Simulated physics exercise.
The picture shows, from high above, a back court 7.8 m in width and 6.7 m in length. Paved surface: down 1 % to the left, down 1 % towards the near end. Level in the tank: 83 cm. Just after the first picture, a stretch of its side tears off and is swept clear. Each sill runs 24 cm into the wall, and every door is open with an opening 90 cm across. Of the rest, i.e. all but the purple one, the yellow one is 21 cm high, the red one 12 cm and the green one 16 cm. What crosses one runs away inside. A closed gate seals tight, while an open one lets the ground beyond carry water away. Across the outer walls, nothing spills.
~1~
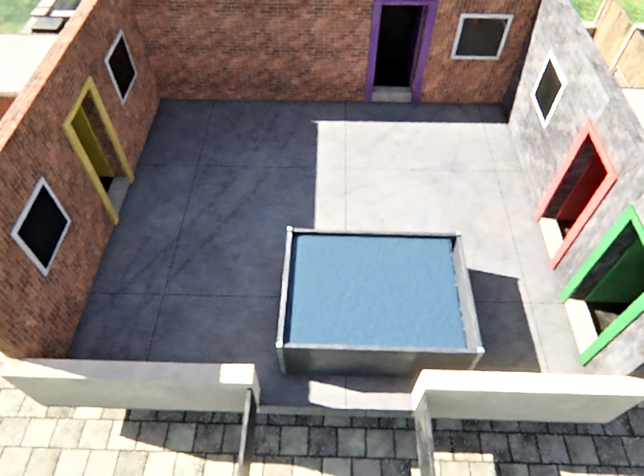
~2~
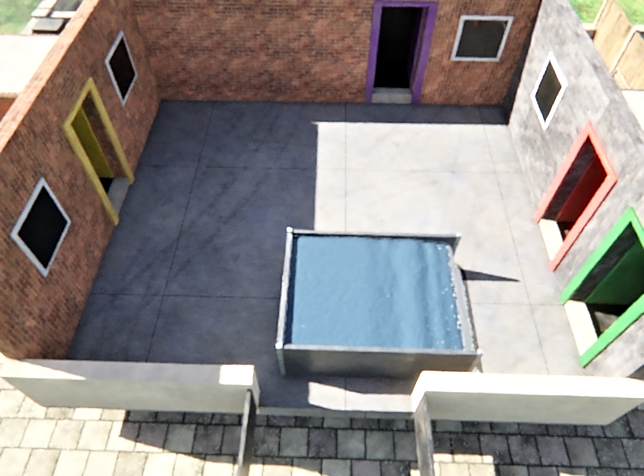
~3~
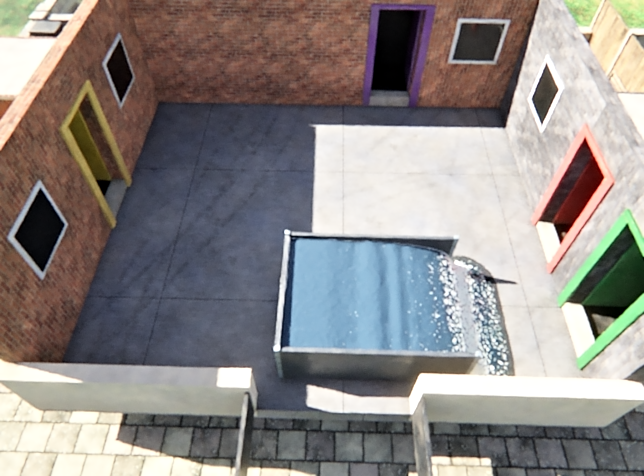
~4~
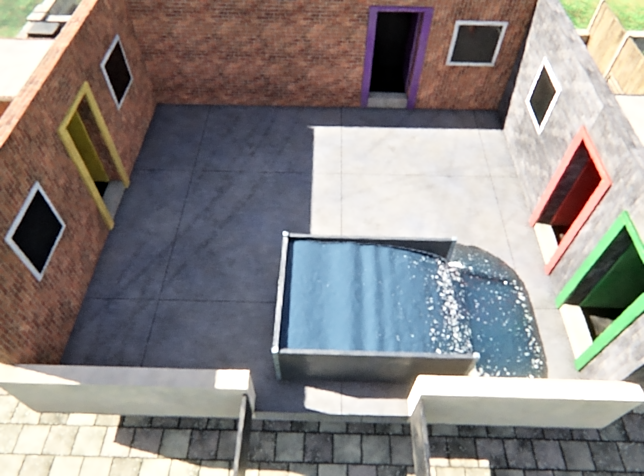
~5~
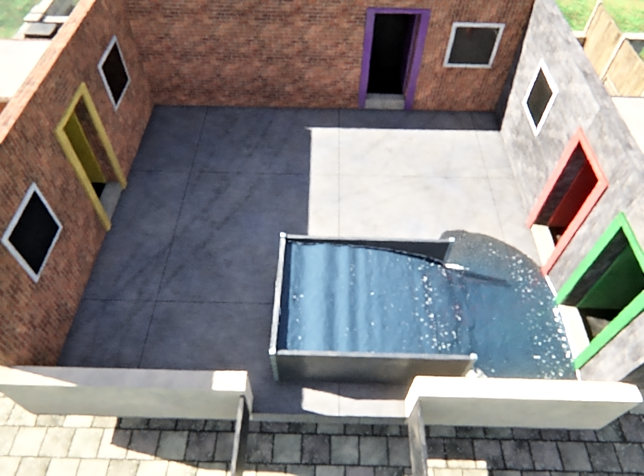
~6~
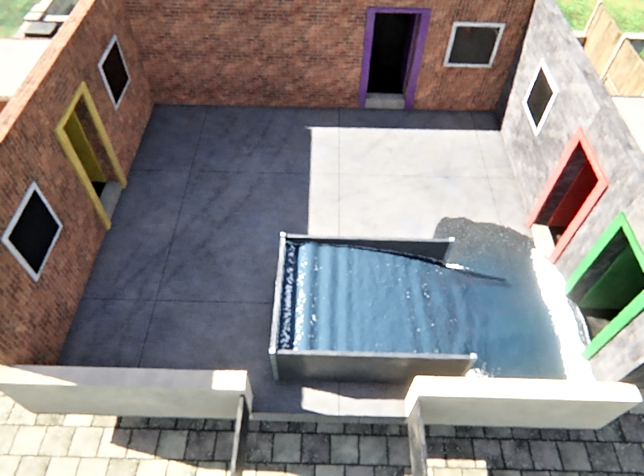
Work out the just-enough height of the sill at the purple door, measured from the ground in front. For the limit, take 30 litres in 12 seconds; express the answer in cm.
It works out at roughly 10 cm.
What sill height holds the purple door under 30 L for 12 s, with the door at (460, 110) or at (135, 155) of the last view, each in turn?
About 18 cm, then about 10.0 cm.
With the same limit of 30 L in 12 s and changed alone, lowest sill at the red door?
Red - roughly 24 cm.
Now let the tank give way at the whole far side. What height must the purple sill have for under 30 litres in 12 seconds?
Estimate: Near 29 cm.
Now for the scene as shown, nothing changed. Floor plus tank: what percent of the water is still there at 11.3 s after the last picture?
About 74 %.
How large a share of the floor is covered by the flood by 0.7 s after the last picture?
The wet part is about 15 per cent.
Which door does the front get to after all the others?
The yellow one comes last.
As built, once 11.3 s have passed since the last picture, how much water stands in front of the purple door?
Depth: Near 2.5 cm.
Then, 0.7 s after the last picture water covers 15 % of the floor, deepest (58 cm) near (548, 324); it has not reached the purple door.
Then, 2.3 s after the last picture water covers 30 % of the floor, deepest (37 cm) near (569, 356); it has not reached the purple door.
Then, 11.3 s after the last picture water covers 95 % of the floor, deepest (18 cm) near (47, 390); 3 cm at the purple door, 0 litres in over its 24 cm sill.
At the purple door as built, the water peaked near 17 cm, 3.5 s after the last picture.
With a sill of 8 cm, 52 litres would have come in within the 12 s; with 11 cm, 24 litres. So under 30 litres takes about 10 cm.
